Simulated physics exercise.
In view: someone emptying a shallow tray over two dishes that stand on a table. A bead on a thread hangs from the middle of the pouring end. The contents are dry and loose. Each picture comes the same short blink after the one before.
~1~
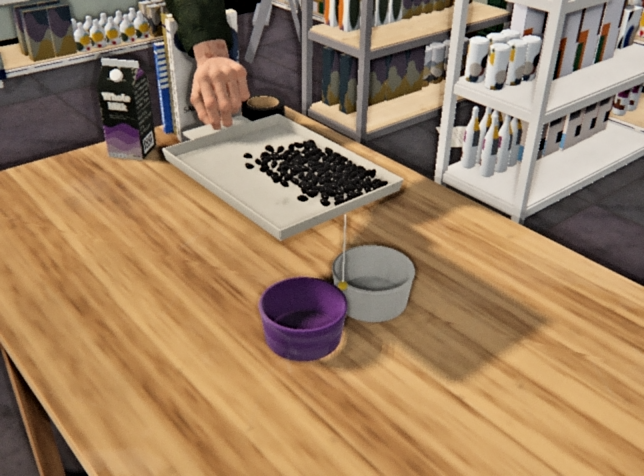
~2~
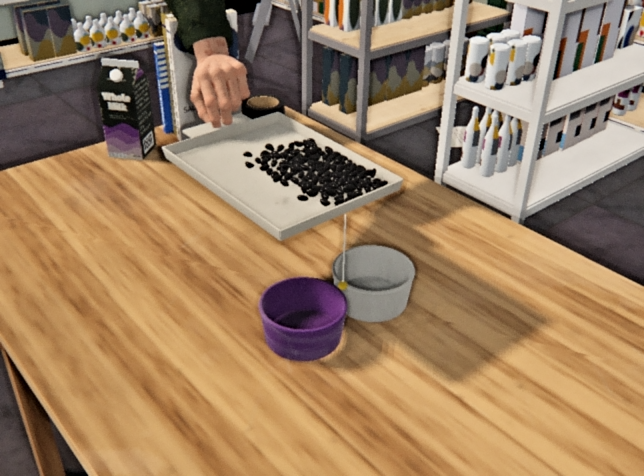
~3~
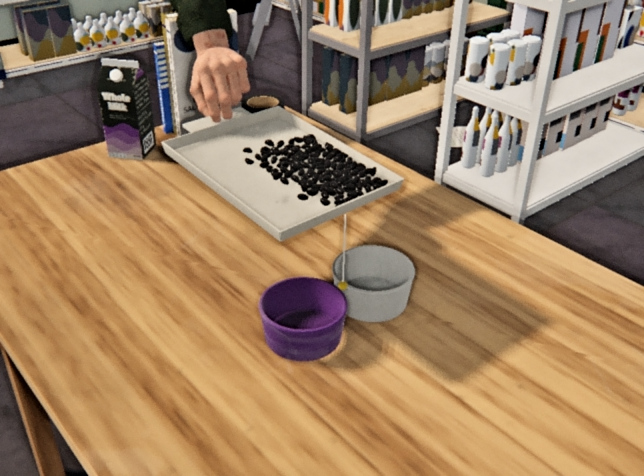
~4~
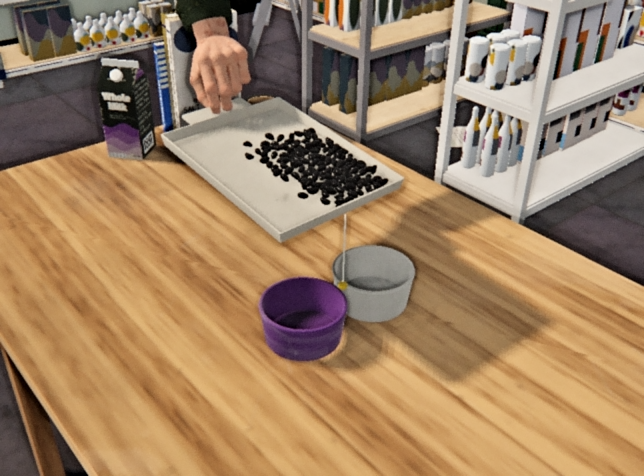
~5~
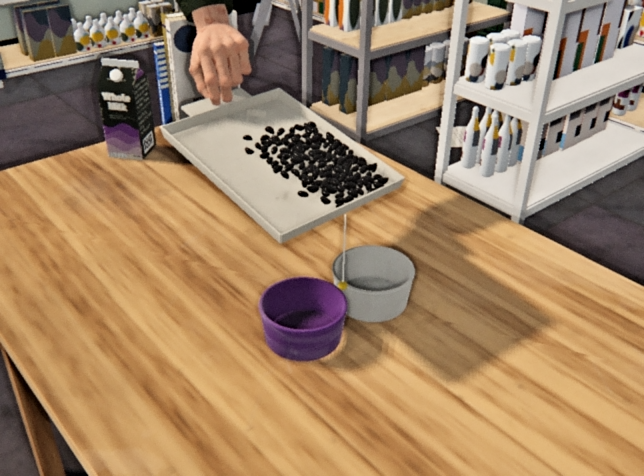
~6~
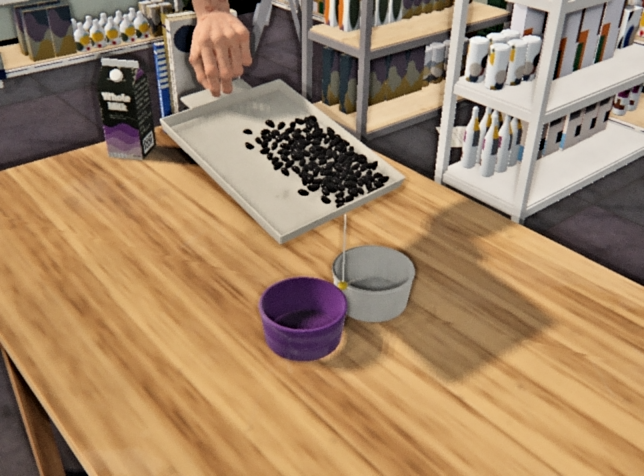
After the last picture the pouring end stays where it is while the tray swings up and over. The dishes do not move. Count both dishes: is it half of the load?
The two hold less than half of the load.
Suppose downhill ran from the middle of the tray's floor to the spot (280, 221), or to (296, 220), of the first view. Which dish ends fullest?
One: The left dish. Two: The left-hand dish.
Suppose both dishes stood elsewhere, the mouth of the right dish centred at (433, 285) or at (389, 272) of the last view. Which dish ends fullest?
One: The left dish. Two: The left-hand dish.
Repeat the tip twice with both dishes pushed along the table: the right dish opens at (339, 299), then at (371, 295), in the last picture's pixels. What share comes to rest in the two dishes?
In turn 40 and 70 in a hundred.
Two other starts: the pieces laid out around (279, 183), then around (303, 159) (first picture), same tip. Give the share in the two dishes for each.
In turn 20 and 20 in a hundred.
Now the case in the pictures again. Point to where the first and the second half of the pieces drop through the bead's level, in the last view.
First near (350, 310), later near (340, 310).
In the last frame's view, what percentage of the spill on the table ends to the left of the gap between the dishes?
Near 30 %.
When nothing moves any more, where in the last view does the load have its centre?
Close to (356, 374).
Shortly afterwards, tray tipped steeply; all but a few on the tray; only a few in the air.
Next, tray tipped right over; the bulk on the tray; only a few in the left dish; only a few in the right dish; a little outside both; only a few in the air.
Some moments later, tray tipped past a quarter turn; near a quarter in the left dish; the bulk outside both.
In the end, tray tipped past a quarter turn; near a quarter in the left dish; none at all in the right dish; the bulk outside both.
